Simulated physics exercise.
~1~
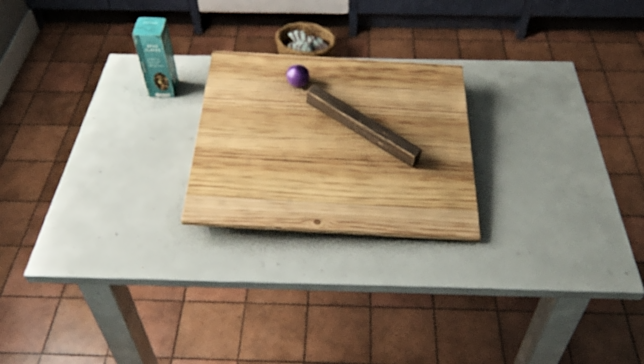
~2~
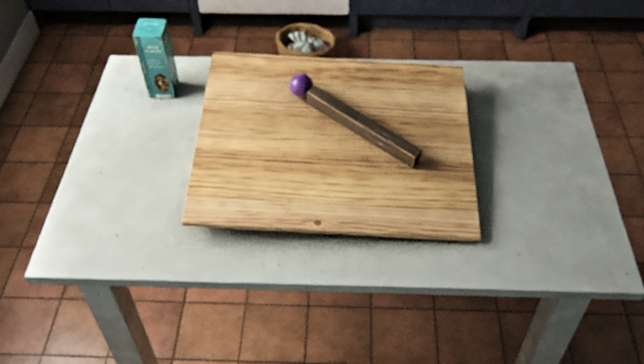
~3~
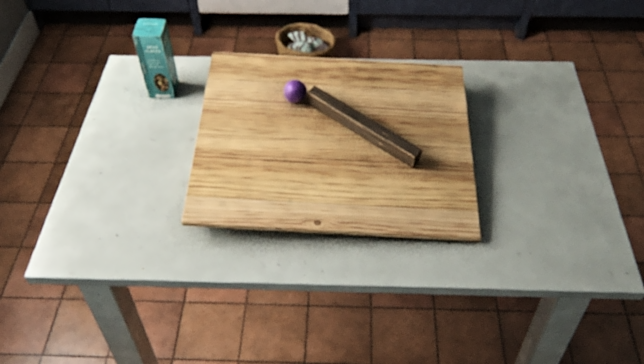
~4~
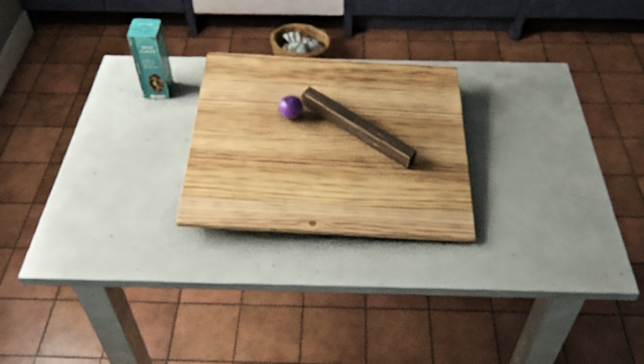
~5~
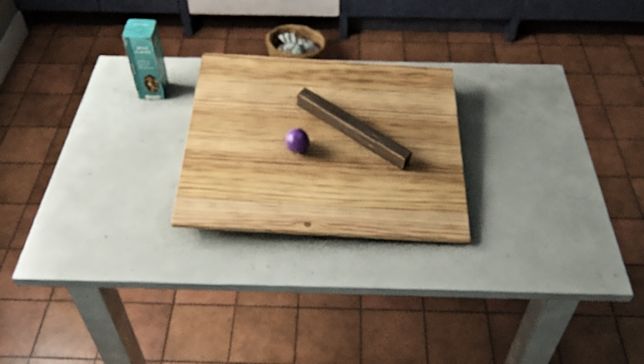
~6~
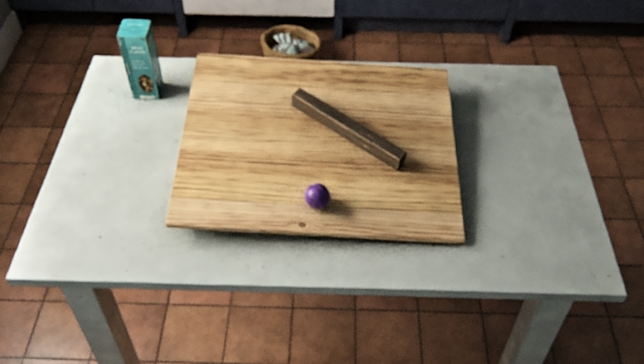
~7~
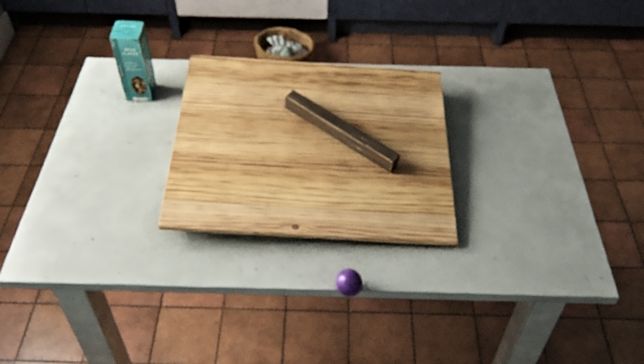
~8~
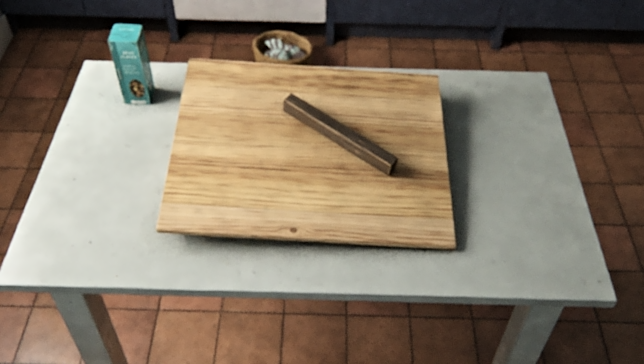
The video shows a purple ball on a tilted wooden board atop a pale table, beside a turquoise carton. The ball touches the end of a fixed dark block, moves around its left end, rolls down the board and over the near edge, and disappears from view, while the carton remains standing.
